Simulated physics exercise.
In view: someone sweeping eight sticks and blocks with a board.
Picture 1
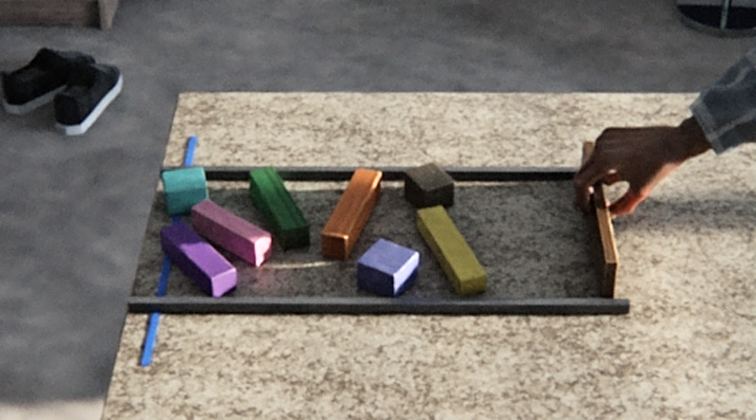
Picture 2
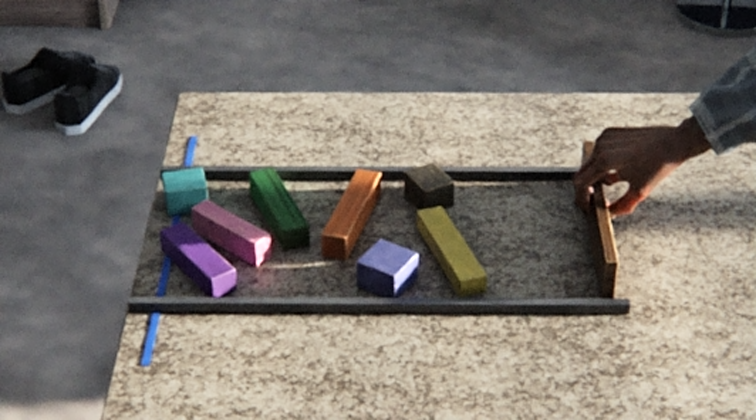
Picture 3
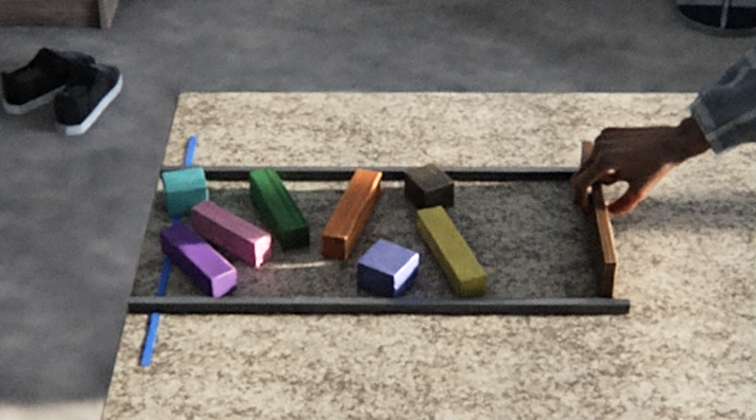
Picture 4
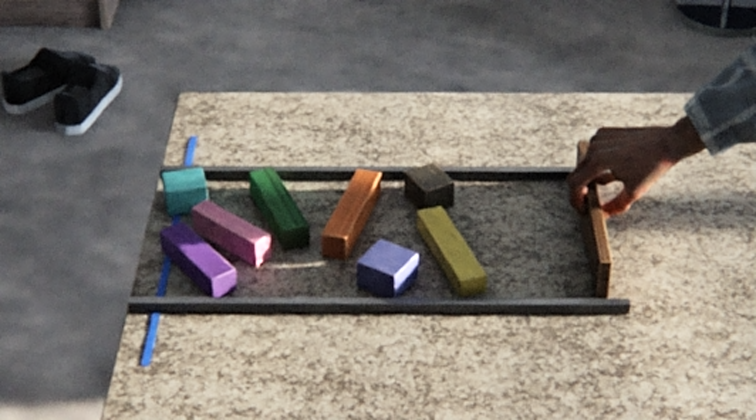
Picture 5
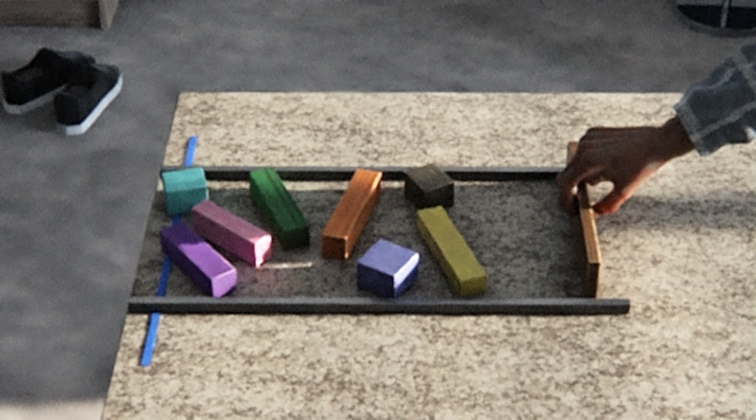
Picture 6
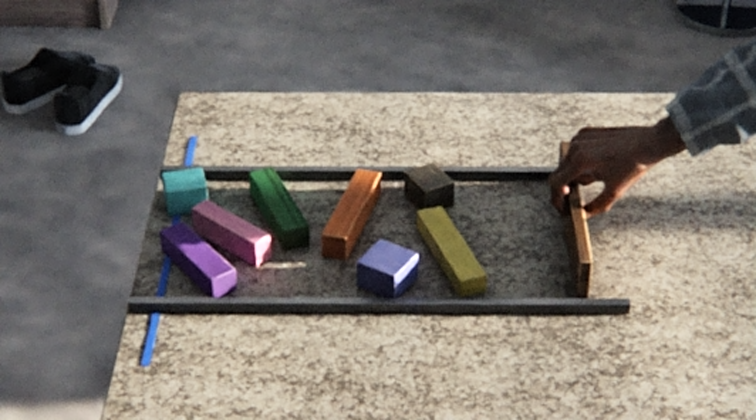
A hand sliding a wooden board slightly left between two dark rails, with eight colourful sticks and blocks lying still.
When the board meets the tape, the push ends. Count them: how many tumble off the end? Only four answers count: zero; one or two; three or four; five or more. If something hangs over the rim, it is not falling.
You'd see five or more pieces leave the end and fall.
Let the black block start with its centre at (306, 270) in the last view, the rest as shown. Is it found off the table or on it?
So the black block slips away.
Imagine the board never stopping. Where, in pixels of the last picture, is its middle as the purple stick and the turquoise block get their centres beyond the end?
(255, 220) and (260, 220), more or less.
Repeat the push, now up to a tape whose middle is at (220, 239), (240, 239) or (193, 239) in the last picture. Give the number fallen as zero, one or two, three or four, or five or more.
The three counts come out as 3 or 4, just one or two and either three or four.
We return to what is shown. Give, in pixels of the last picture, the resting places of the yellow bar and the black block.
They end up close to (154, 249) and (163, 183).
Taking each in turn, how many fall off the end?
Count: 6.
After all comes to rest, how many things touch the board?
In total, 2.
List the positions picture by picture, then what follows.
Turquoise block (185, 191); purple stick (198, 260); pink bar (231, 232); board (598, 219); tape (172, 238), in the first frame.
Purple stick (198, 260); green stick (279, 208), in the second frame.
Pink bar (231, 233); board (597, 219), in the third frame.
Turquoise block (185, 192); yellow bar (450, 250), in the fourth frame.
Purple stick (198, 260); orange stick (352, 213), in the fifth frame.
Turquoise block (185, 192); purple stick (198, 260); pink bar (231, 233); board (574, 219); tape (172, 238), in the sixth frame.
Early on, none off yet; turquoise block at rest near (185, 192); purple stick at rest near (198, 260); pink bar at rest near (231, 233).
Finally, the number that fall off is five or more; lost, blue block, orange stick, green stick, pink bar, purple stick and turquoise block.
